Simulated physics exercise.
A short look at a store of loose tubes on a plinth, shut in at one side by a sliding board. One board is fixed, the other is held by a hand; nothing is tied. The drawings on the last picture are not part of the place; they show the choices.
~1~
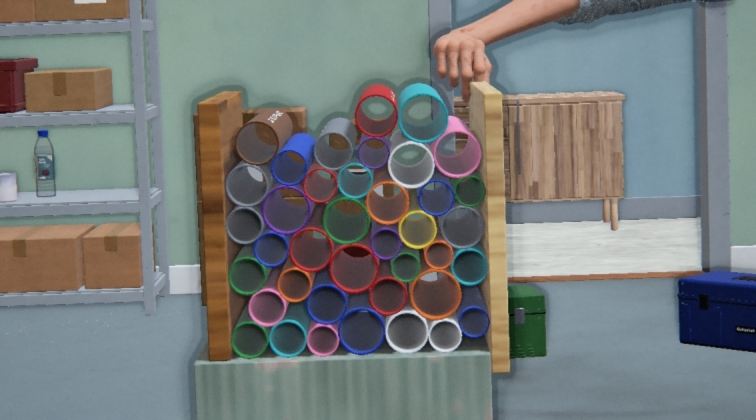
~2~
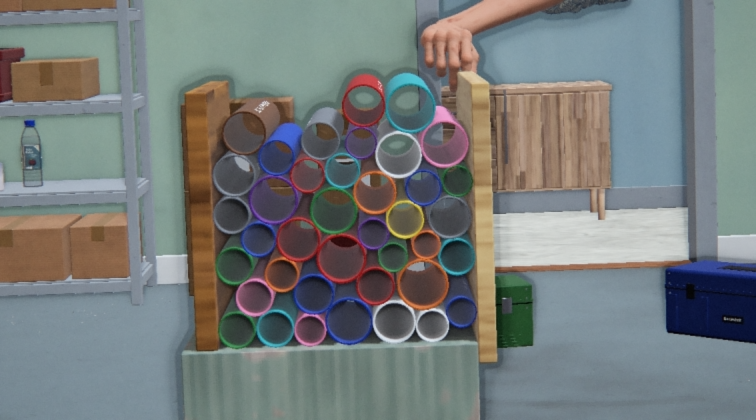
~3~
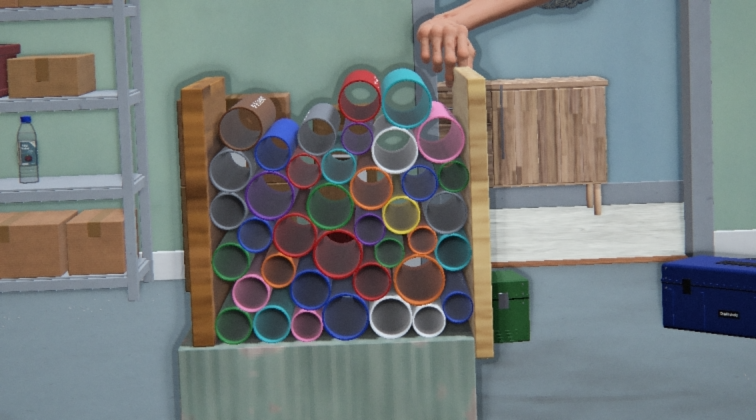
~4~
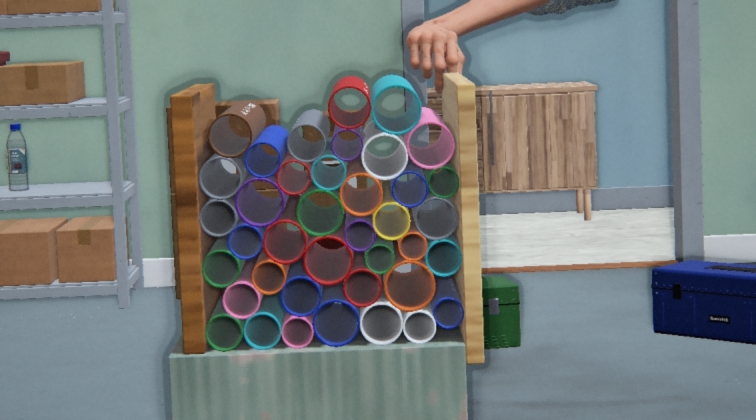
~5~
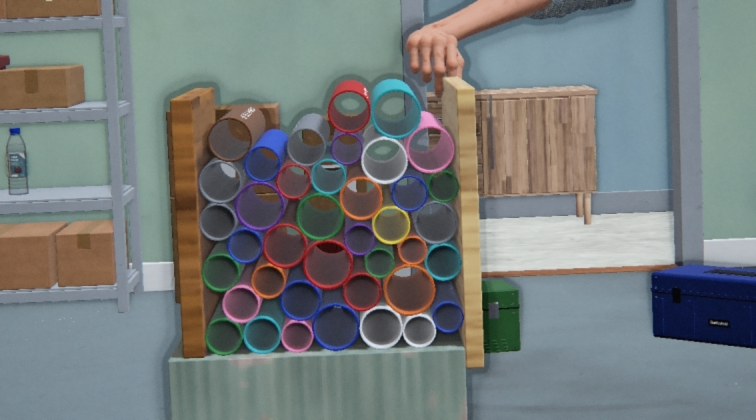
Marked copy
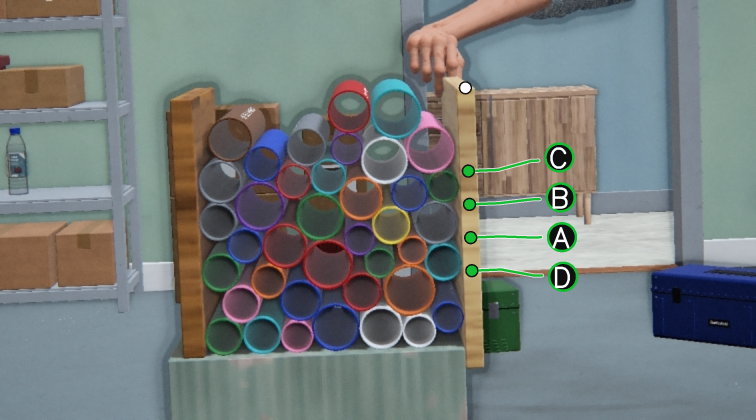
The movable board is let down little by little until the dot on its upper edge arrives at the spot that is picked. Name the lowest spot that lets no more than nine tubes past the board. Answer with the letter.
No lower than D.
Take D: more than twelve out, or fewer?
At D, fewer than twelve.
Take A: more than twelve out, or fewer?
It loses fewer than twelve.
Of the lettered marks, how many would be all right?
Four of the four.
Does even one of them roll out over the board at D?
Yes, at D.
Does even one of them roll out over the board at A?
Yes.
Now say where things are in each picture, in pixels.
A red tube (311, 250); an orange tube (387, 203); a turquoise tube (355, 182), in the first frame.
A turquoise tube (343, 171); a turquoise tube (411, 108), in the second frame.
Side board (471, 200); a green tube (233, 326), in the third frame.
A white tube (419, 327); a pink tube (242, 301), in the fourth frame.
A blue tube (448, 317); a red tube (284, 246); an orange tube (361, 199), in the fifth frame.
On the marked copy, A at (471, 237); B at (470, 204); C at (469, 171); D at (472, 270); the white dot at (466, 88).
Following D. Soon after the start, top of the board (459, 167).
Later, top of the board (462, 257).
In the end, top of the board (462, 270), seven out over the board.
As for the rest, A three out over the board; B none out over the board; C none out over the board.
